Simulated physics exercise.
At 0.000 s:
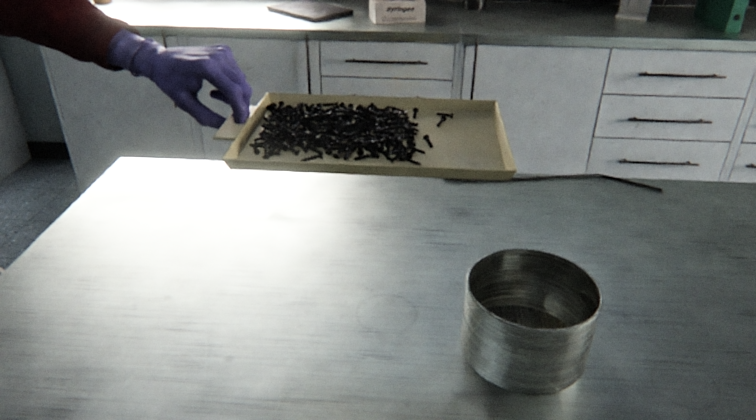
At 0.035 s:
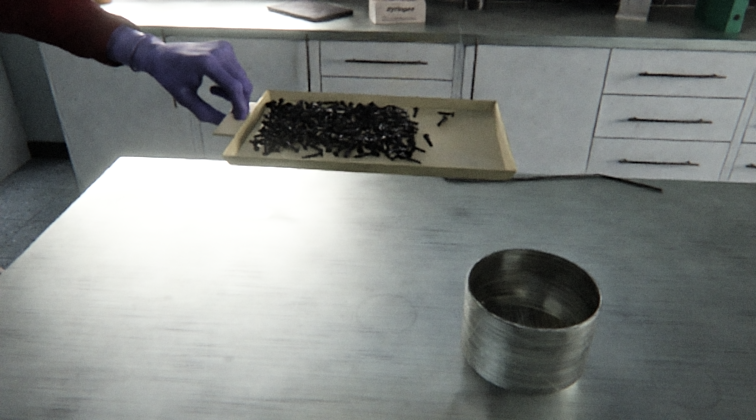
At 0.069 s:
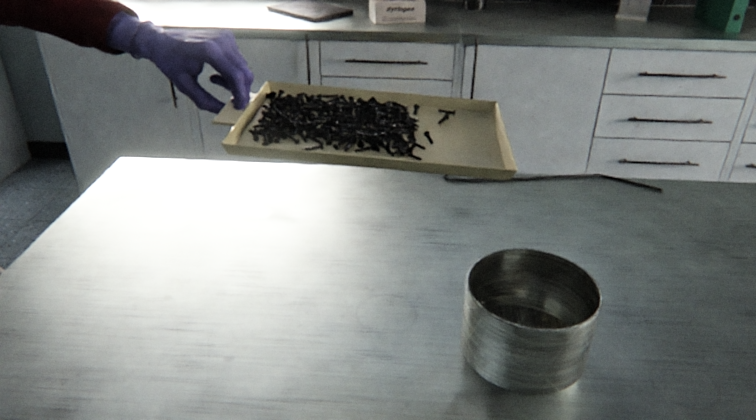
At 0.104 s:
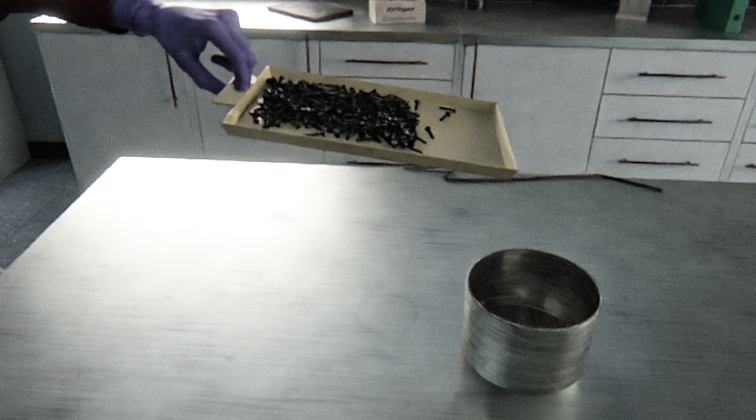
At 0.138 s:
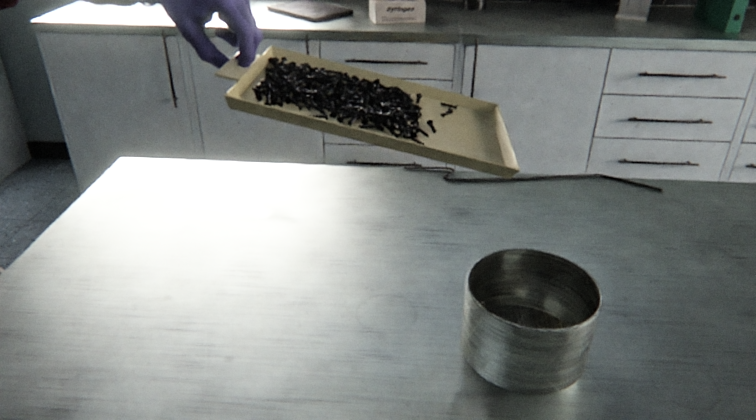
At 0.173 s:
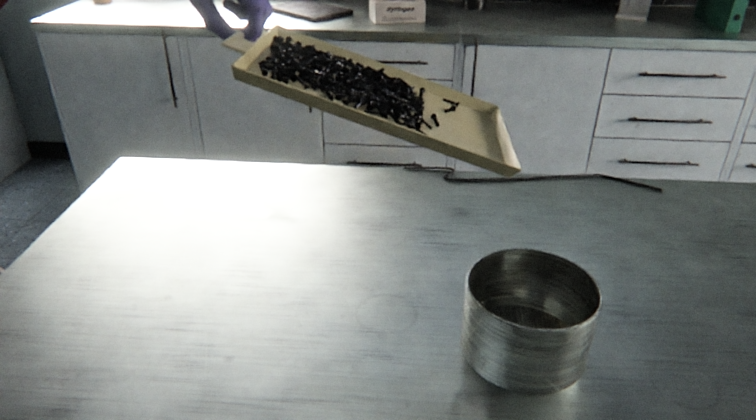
To begin with, a purple-gloved hand holds a shallow rimmed tray of small black screws nearly level above a grey table, with a round metal pot standing at the right. The hand then raises the tray's left end, slowly at first and then faster, so it slopes down to the right while the screws stay bunched toward the raised end.
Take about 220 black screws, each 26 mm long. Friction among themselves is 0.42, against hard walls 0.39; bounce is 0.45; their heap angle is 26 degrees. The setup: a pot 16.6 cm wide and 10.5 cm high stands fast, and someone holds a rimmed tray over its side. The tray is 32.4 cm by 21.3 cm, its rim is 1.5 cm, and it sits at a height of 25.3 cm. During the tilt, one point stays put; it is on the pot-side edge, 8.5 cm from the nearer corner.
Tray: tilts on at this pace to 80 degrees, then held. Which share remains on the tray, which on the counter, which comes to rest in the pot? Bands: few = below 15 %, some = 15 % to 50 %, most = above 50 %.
Tray: Few, counter: Most, pot: Few.
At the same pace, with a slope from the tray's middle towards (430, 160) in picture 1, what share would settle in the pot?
My best guess is some 70 per cent.
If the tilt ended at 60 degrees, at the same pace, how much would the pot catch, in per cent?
Around 5 in a hundred.
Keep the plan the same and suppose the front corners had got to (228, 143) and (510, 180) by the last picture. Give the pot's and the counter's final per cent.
Pot 55; counter 45.
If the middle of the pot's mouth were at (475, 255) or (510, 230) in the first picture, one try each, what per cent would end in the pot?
I'd say some 0 per cent for the first and some 35 per cent for the second.
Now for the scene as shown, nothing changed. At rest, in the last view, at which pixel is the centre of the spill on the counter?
Middle of the spill at rest: Roughly (578, 266).
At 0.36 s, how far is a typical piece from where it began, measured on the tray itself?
2 cm.
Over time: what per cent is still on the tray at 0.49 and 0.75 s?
The figures go 100 and then 0.
Then, at 0.36 s, tilt 50 degrees; the tray holds 100 %, the pot 0 %.
After 0.49 s, tilt 72 degrees; the tray holds 100 %, the pot 0 %.
After 0.75 s, tilt 80 degrees; the tray holds 0 %, the pot 5 %.
In the end, at 2.0 s, tray 0 %, counter 95 %, pot 5 %.
